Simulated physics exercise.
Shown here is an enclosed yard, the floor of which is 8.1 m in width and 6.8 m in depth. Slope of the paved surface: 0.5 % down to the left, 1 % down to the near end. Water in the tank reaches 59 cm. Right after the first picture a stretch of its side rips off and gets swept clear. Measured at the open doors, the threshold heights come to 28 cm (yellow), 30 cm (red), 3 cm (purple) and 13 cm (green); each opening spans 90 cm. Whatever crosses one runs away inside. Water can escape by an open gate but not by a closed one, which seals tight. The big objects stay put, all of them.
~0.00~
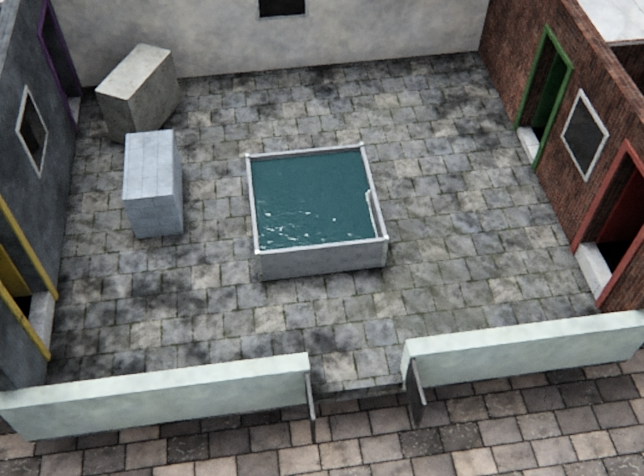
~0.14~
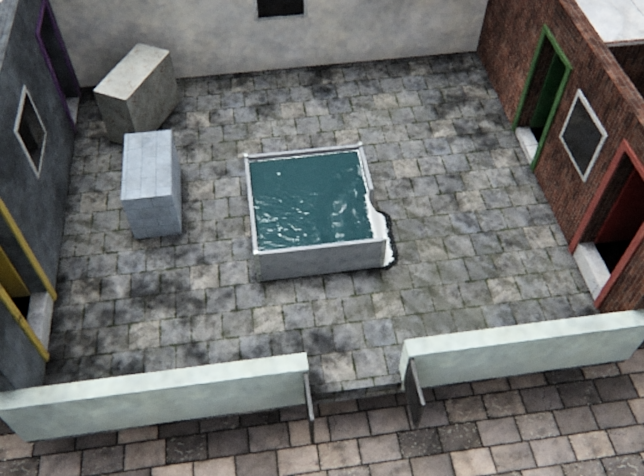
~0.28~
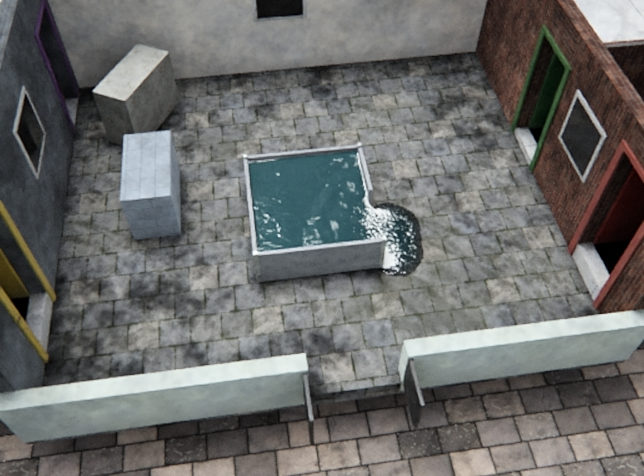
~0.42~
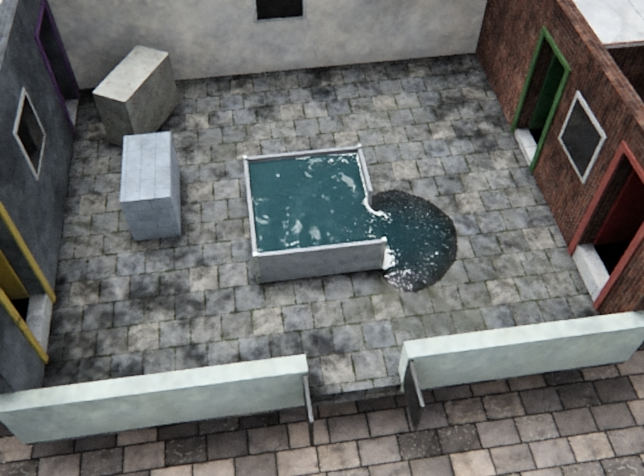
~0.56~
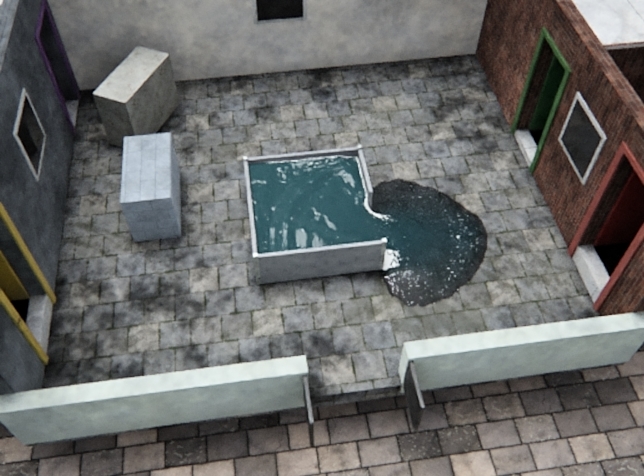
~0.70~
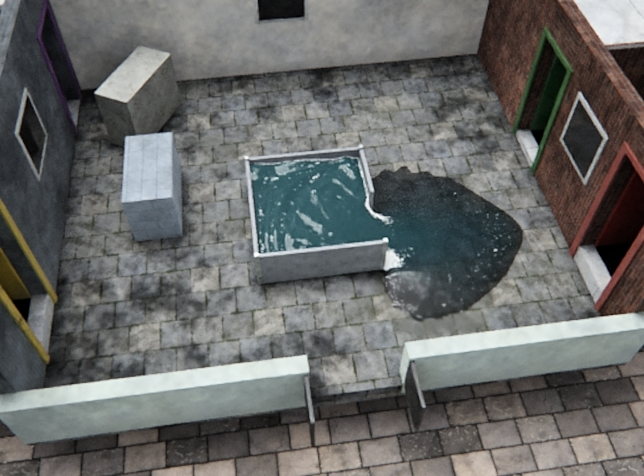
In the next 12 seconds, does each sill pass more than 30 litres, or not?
In order: At the yellow door it looks set to land under the limit; at the red door it looks set to land under the limit; at the purple door it looks set to land under the limit; at the green door it looks set to land under the limit.
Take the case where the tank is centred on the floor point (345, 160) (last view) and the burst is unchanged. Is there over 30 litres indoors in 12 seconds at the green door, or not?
Then green overshoots.
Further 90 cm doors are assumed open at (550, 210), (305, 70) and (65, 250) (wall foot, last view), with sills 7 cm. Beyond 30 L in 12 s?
Well, the first is on the high side, the second is on the low side, and the third is on the low side.
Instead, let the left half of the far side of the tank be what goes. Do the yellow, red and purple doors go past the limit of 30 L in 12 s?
Note: Yellow short of the mark, red short of the mark, purple beyond the mark.
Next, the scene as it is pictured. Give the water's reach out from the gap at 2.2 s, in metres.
Some 4.0 m out.
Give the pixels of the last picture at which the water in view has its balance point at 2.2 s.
Centre: Approx. (396, 236) px.
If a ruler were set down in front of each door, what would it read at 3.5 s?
Depths in centimetres - yellow: 0, red: 18, purple: 0, green: 11.
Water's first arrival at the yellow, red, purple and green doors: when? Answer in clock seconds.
So, yellow at 7.5 s, then red at 1.2 s, purple at 11.0 s, and green at 1.6 s.
After 1.4 s water covers 20 % of the floor and is deepest (34 cm) near (380, 246); yellow door not reached, red door 17 cm at the sill, 0 L in, purple door not reached, green door not reached.
After 2.2 s water covers 20 % of the floor and is deepest (38 cm) near (588, 332); yellow door not reached, red door 22 cm at the sill, 0 L in, purple door not reached, green door 14 cm at the sill, 0 L in.
After 3.5 s water covers 30 % of the floor and is deepest (22 cm) near (559, 243); yellow door not reached, red door 18 cm at the sill, 0 L in, purple door not reached, green door 11 cm at the sill, 2 L in.
After 7.0 s water covers 65 % of the floor and is deepest (14 cm) near (581, 344); yellow door not reached, red door 11 cm at the sill, 0 L in, purple door not reached, green door 6 cm at the sill, 2 L in.
After 12.0 s water covers 95 % of the floor and is deepest (10 cm) near (41, 417); yellow door 7 cm at the sill, 0 L in, red door 6 cm at the sill, 0 L in, purple door 3 cm at the sill, 0 L in, green door 3 cm at the sill, 2 L in.
